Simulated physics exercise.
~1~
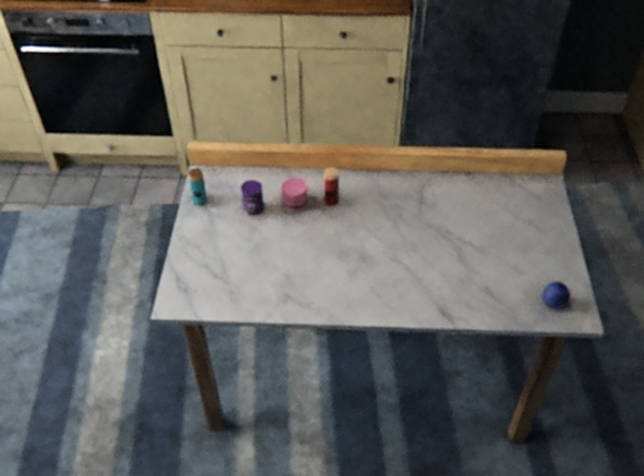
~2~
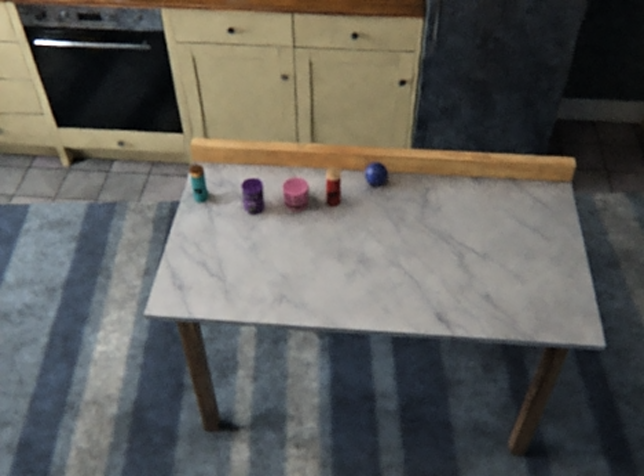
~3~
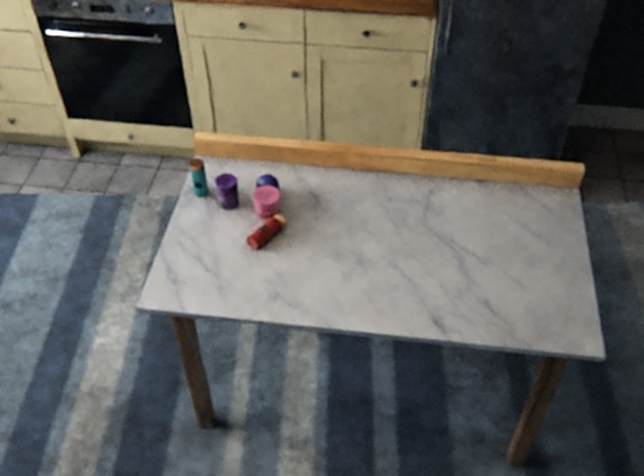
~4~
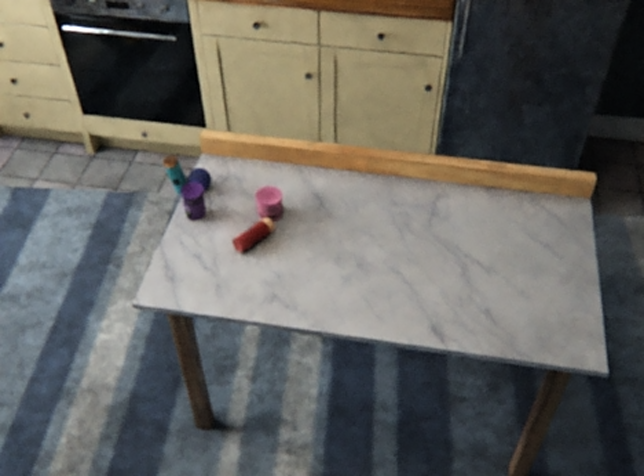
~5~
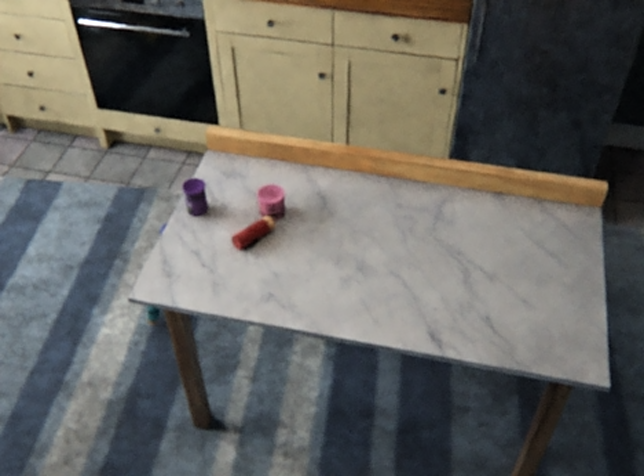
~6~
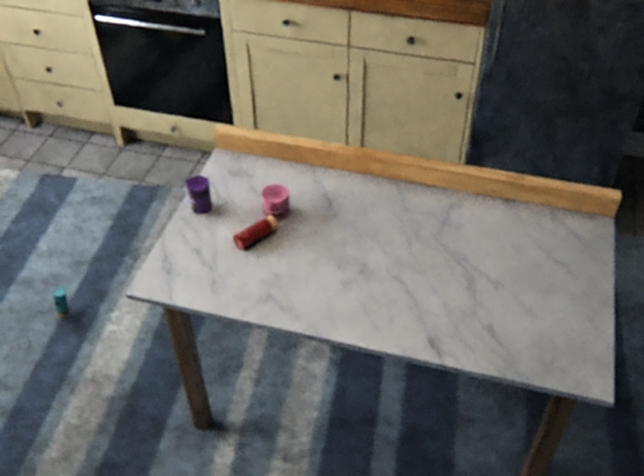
Blue ball rolling across a marble-topped table, toppling a red shaker, shifting pink and purple tins, a turquoise shaker landing on the rug.
